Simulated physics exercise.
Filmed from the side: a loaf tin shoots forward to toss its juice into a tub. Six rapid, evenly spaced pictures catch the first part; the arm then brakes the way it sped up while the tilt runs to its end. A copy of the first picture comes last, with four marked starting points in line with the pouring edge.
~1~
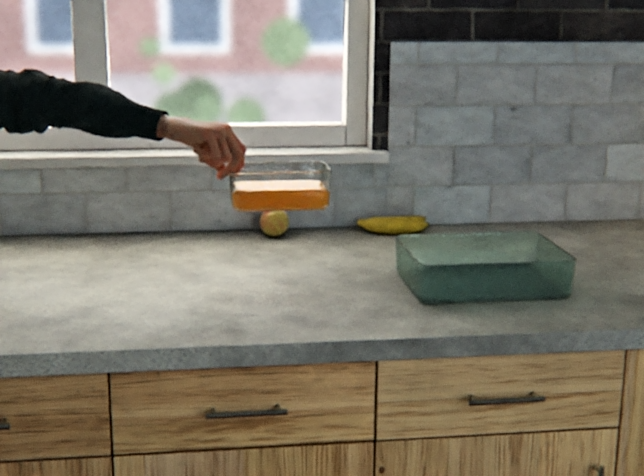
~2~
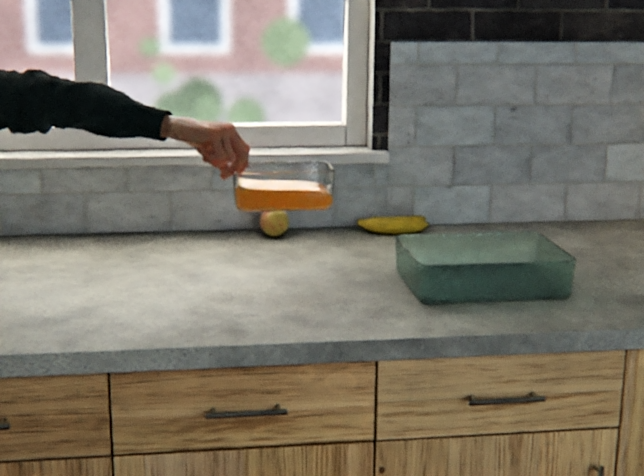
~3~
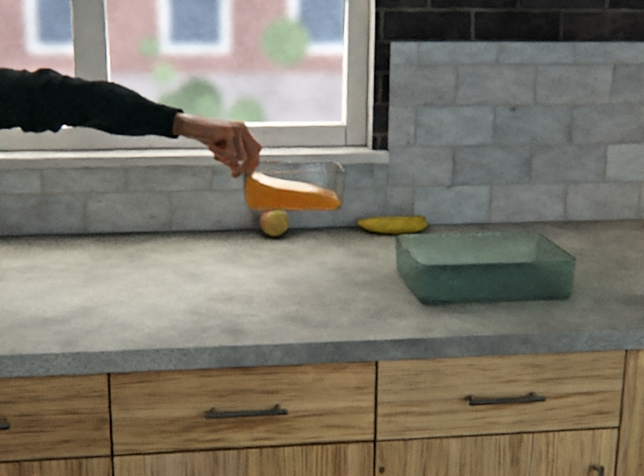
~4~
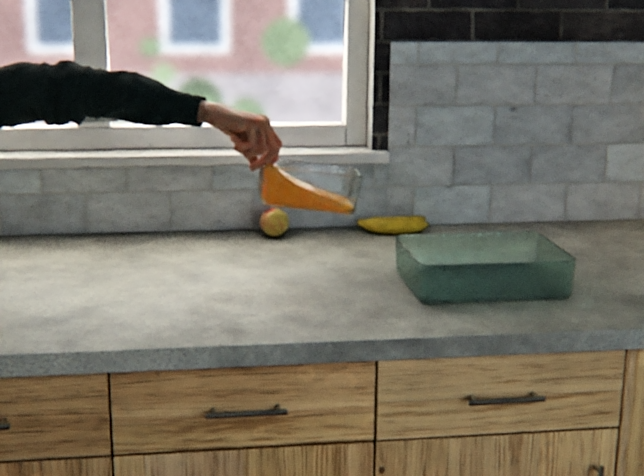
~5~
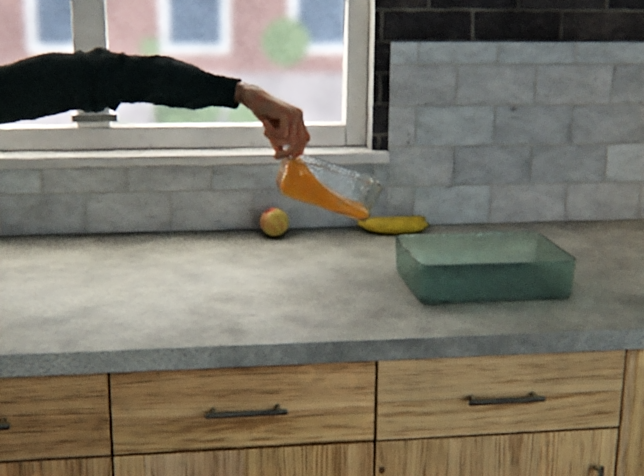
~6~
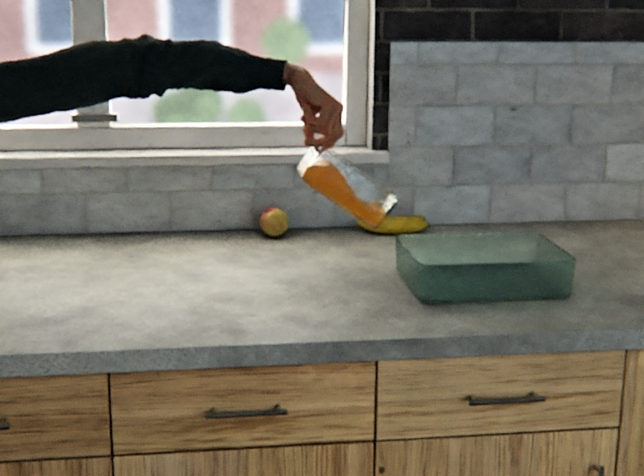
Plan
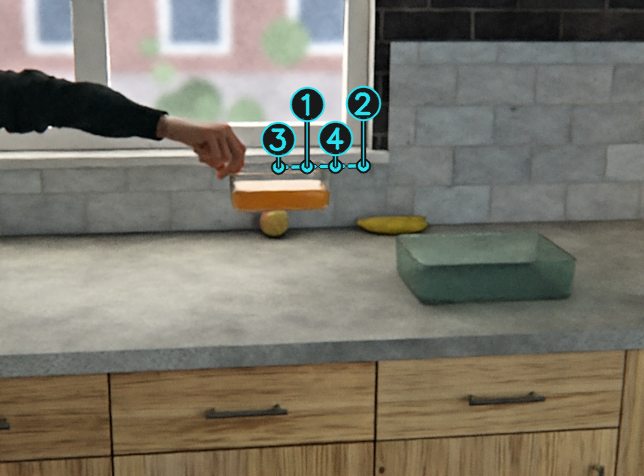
A hand moving a clear container of orange liquid rightward above a kitchen counter, then tilting it toward a greenish tub.
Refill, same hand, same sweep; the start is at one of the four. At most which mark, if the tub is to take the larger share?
Go for 3.
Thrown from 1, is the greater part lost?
No, not at all.
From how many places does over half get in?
All of the four.
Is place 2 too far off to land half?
No, that is safe.
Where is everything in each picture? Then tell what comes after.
In the first picture, upright, lip at (326, 166); tub from (418, 303) to (571, 297); nothing has left yet.
In the second picture, upright, lip at (330, 166); nothing has left yet.
In the third picture, upright, lip at (341, 167); nothing has left yet.
In the fourth picture, tipped about 8°, lip at (358, 172); nothing has left yet.
In the fifth picture, tipped about 20°, lip at (377, 182); nothing has left yet.
In the sixth picture, tipped about 35°, lip at (395, 195); nothing has left yet.
In cyan, 1 at (307, 166); 2 at (363, 165); 3 at (278, 167); 4 at (335, 166).
With 1, about 69 % lands in the tub, 17 % falls short and 14 % goes beside or beyond.
With 2, about 90 % lands in the tub, 3 % falls short and 7 % goes beside or beyond.
With 3, about 67 % lands in the tub, 24 % falls short and 9 % goes beside or beyond.
With 4, about 87 % lands in the tub, 2 % falls short and 11 % goes beside or beyond.
